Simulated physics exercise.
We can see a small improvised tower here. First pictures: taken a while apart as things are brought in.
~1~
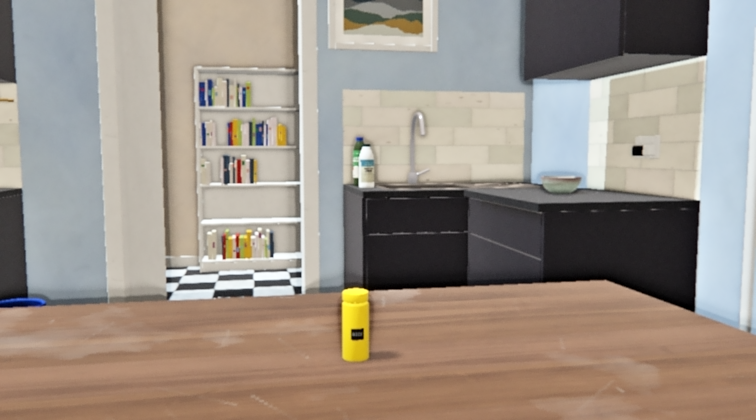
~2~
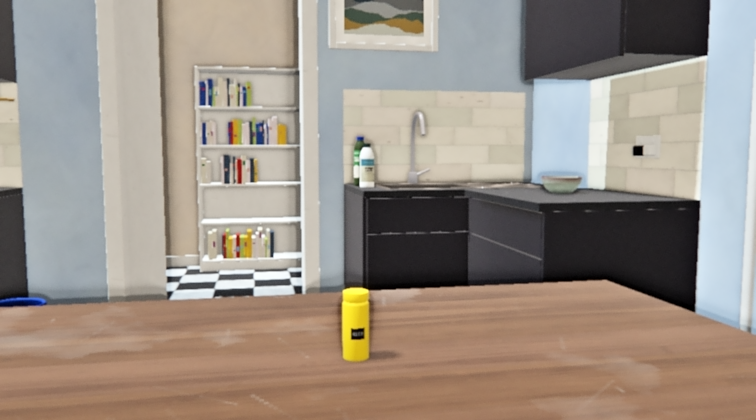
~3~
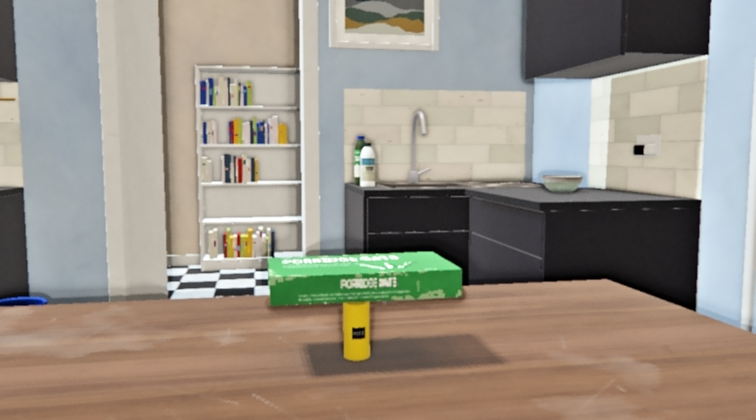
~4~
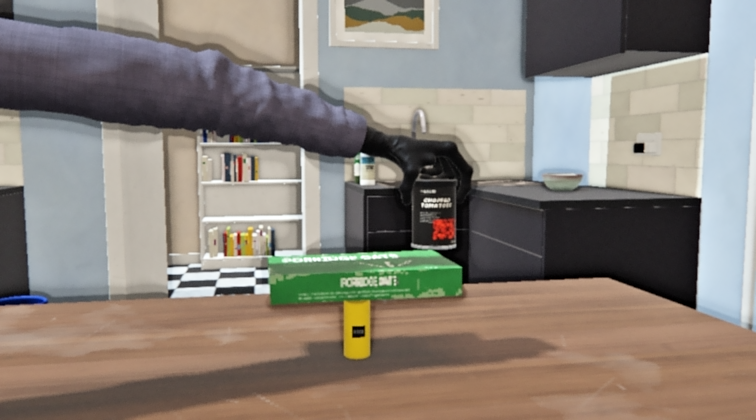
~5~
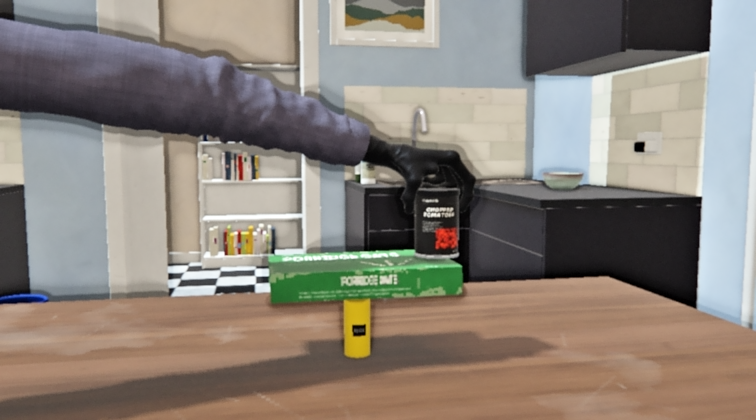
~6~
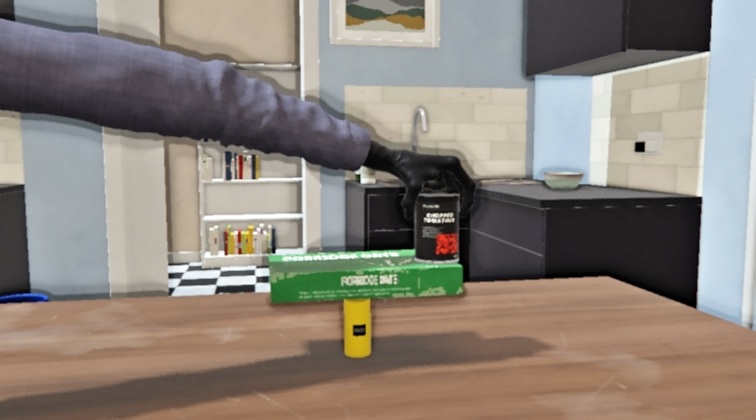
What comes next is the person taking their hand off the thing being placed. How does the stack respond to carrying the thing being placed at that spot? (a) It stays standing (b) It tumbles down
It tumbles down.
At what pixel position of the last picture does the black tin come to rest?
About (554, 337).
Then, 0.50 s past the last view, black tin now fallen; green packet rocked 53° from its first pose.
Then, 0.70 s past the last view, green packet now fallen; yellow shaker rocked 62° from its first pose.
Finally, fallen, black tin, green packet and yellow shaker. Final places as the last picture's camera would see them, black tin near (554, 336). The stack comes apart.
